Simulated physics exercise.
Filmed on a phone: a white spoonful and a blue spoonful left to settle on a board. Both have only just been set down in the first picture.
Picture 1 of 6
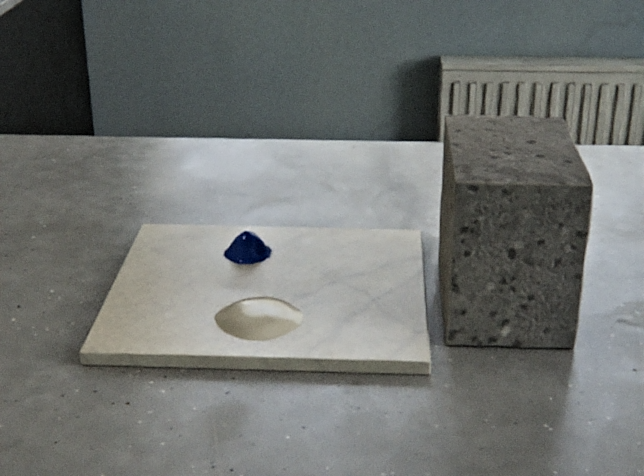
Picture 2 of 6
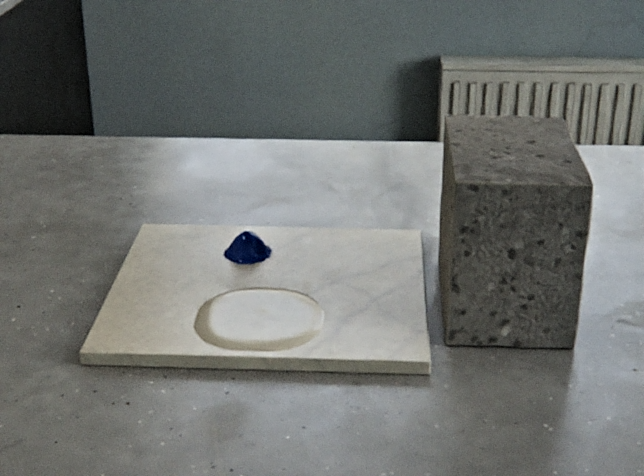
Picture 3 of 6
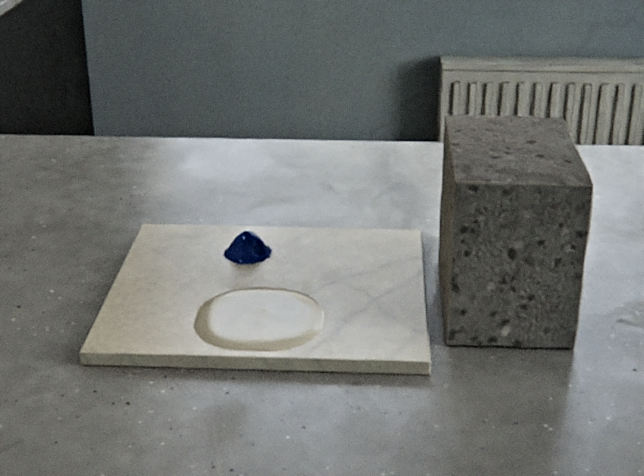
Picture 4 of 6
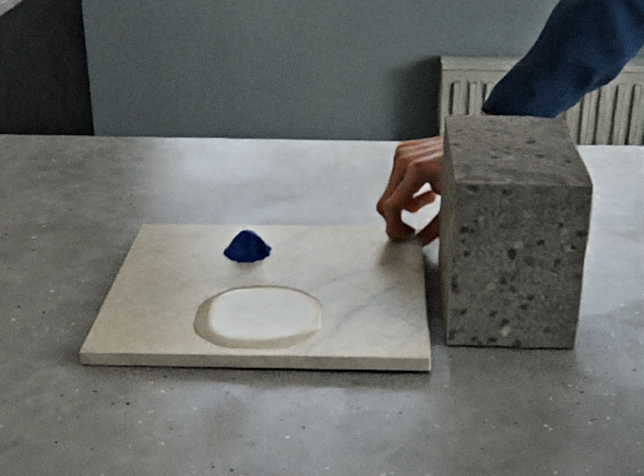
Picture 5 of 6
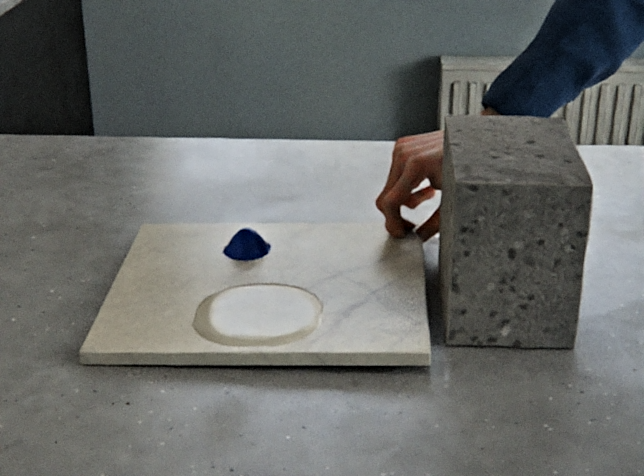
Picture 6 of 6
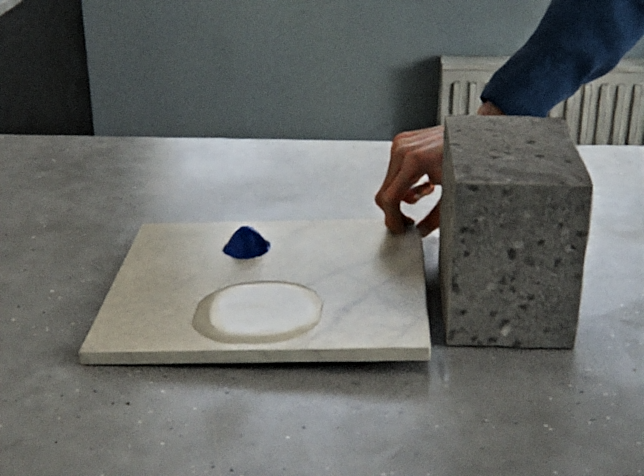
On a grey tabletop, a white mound spreads flat beside a blue heap before a hand slightly raises the board's right end.
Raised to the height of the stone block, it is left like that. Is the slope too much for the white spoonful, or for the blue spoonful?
Put simply, the white spoonful makes it off, and the blue spoonful is held back.
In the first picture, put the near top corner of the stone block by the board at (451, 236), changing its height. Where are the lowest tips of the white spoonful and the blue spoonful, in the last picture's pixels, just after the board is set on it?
In the last picture, the first tip sits around (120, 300), the second around (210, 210).
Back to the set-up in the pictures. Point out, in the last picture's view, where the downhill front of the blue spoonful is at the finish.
It finishes at roughly (196, 200).
Next, slope about 36°; the white spoonful is dripping off the low end; the blue spoonful has not moved.
After that, the white spoonful is dripping off the low end; the blue spoonful has not moved.
Finally, slope about 36°; the white spoonful is dripping off the low end; the blue spoonful has not moved.
